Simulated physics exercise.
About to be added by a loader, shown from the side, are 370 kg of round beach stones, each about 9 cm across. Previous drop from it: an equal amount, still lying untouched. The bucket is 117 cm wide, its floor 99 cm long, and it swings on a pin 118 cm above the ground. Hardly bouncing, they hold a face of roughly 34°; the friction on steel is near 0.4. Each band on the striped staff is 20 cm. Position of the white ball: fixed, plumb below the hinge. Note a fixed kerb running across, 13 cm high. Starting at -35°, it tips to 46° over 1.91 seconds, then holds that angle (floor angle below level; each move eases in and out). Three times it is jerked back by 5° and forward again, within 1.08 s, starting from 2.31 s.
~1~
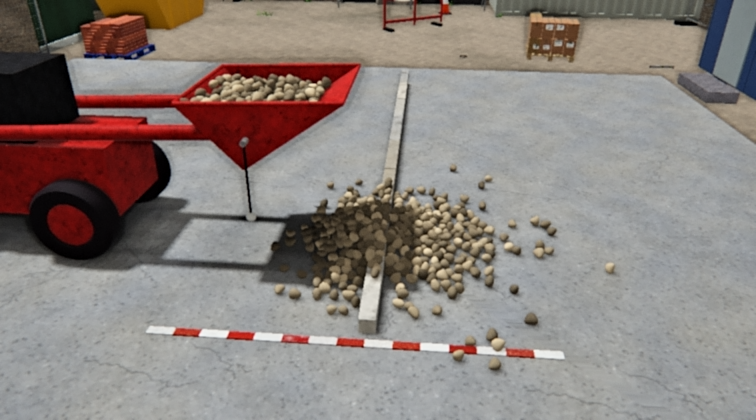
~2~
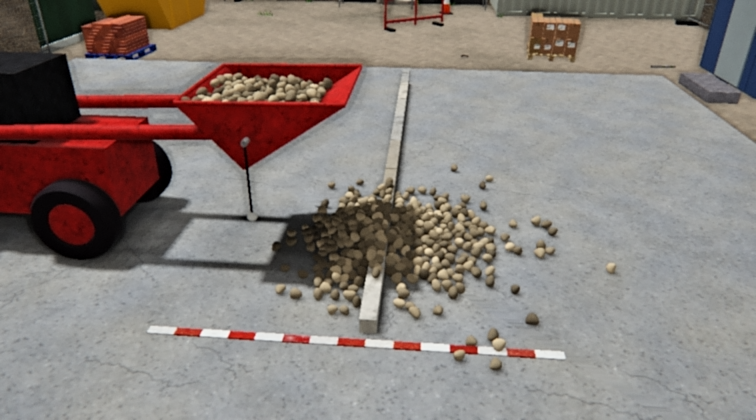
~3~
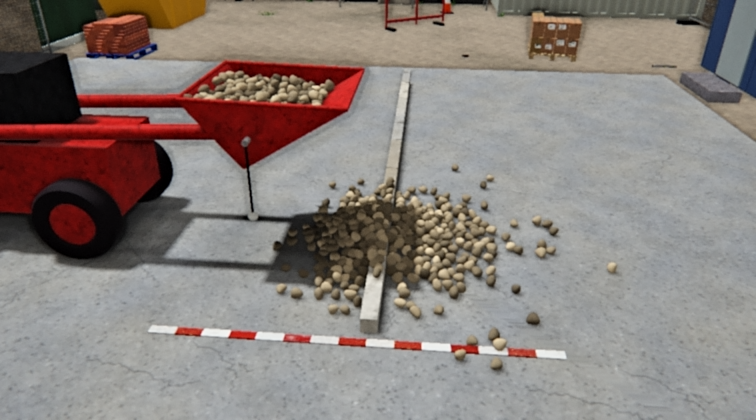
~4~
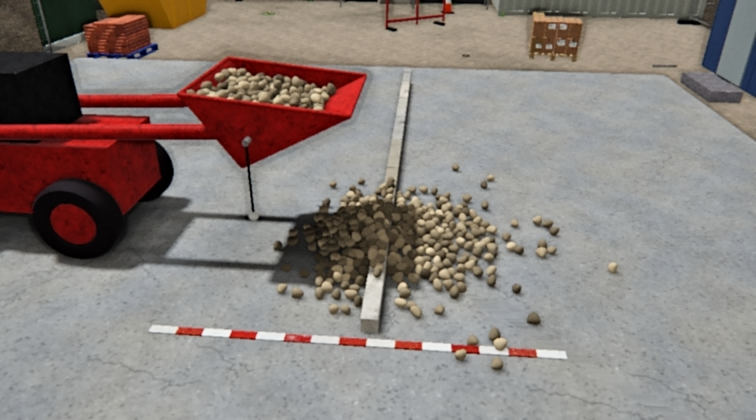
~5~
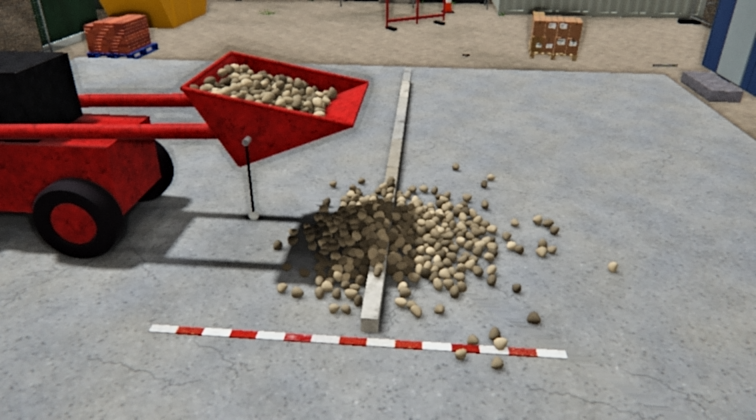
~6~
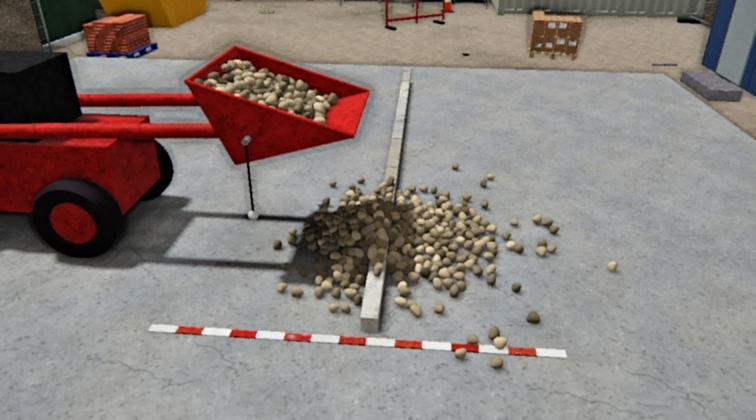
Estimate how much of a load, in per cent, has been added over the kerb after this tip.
Roughly 21 per cent of a load has been added.
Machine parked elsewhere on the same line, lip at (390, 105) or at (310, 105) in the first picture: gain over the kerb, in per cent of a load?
About 75 per cent from the first spot and 5 per cent from the second.
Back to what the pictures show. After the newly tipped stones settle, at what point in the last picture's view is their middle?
The middle lies near (354, 224) in the last picture.
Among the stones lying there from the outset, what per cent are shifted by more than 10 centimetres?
Estimate: 15 %, roughly.
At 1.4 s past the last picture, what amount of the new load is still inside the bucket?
Reading: Near 10 % of the load.
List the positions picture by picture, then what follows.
Lip at (343, 104), floor tilted -35°, highest stones at (245, 83). The earlier load is highest near (375, 219), 21 cm above ground level, 48 % on this side of the kerb, 52 % over the kerb, in the first frame.
The bucket is at -34°, its lip at (345, 105); the top of the load is at (247, 82), in the second frame.
Lip at (348, 110), floor tilted -31°, highest stones at (243, 81), in the third frame.
The bucket is at -27°, its lip at (351, 117); the top of the load is at (242, 80), in the fourth frame.
Lip at (353, 126), floor tilted -22°, highest stones at (235, 74), in the fifth frame.
Lip at (354, 136), floor tilted -16°, highest stones at (237, 71), in the sixth frame.
Then, 0.8 s after the last picture the floor is at 33°; in per cent of one load, 94 in the bucket, 54 on this side of the kerb, 52 over the kerb; the foremost stones are at (549, 238).
Then, 1.4 s after the last picture the floor is at 46°; in per cent of one load, 10 in the bucket, 126 on this side of the kerb, 64 over the kerb; the foremost stones are at (549, 238).
Then, 3.2 s after the last picture the floor is at 46°; in per cent of one load, 0 in the bucket, 127 on this side of the kerb, 73 over the kerb; the foremost stones are at (551, 243).
Then, 6.0 s after the last picture the floor is at 46°; in per cent of one load, 0 in the bucket, 127 on this side of the kerb, 73 over the kerb; the foremost stones are at (551, 243). Net gain over the kerb, 21.
